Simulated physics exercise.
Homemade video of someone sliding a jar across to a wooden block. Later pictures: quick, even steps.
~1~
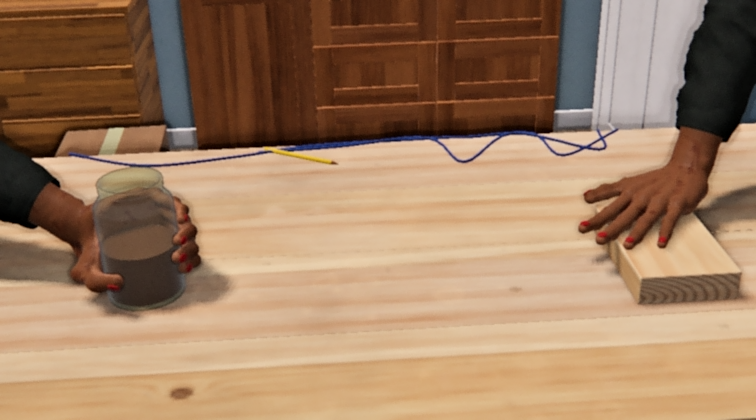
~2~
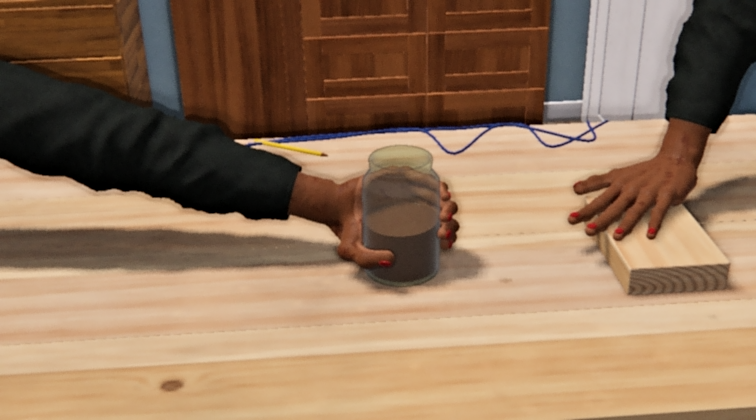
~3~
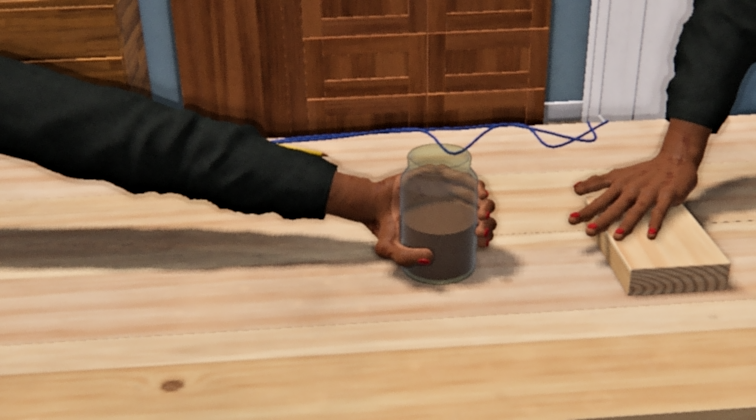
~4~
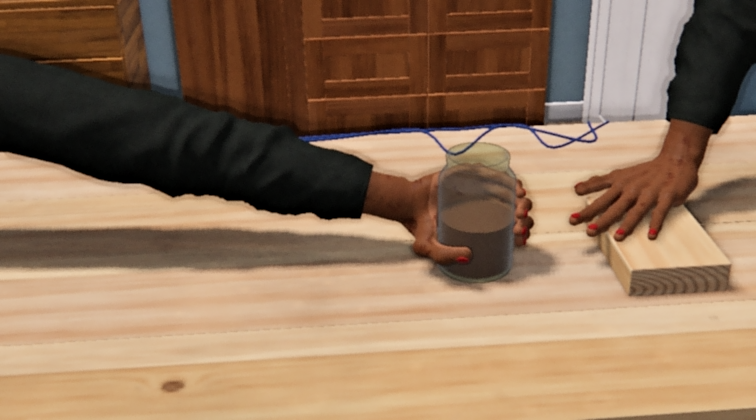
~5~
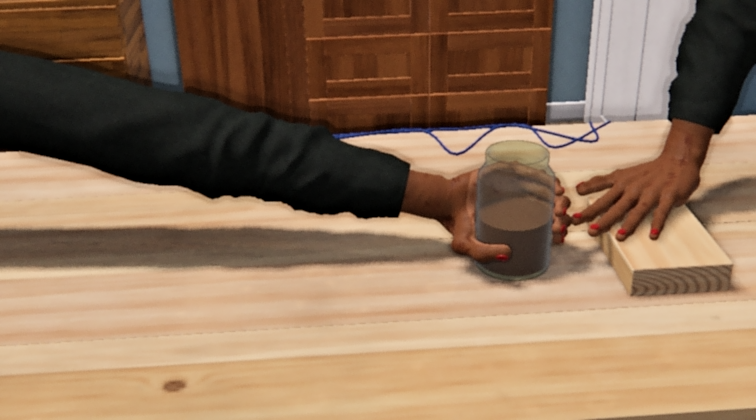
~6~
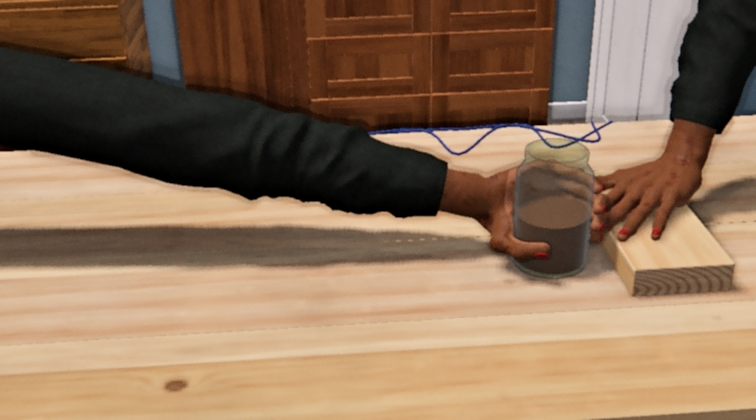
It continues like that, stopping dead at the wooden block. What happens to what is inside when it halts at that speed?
Nothing gets out.
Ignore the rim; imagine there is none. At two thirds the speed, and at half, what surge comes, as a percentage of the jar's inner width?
Roughly 35 and 25 percent.
Shortly, the jar meets the wooden block.
Then, the cocoa surges up the wall; the wave climbs under half way to the rim.
At the finish, the jar stands at the wooden block; none is lost.
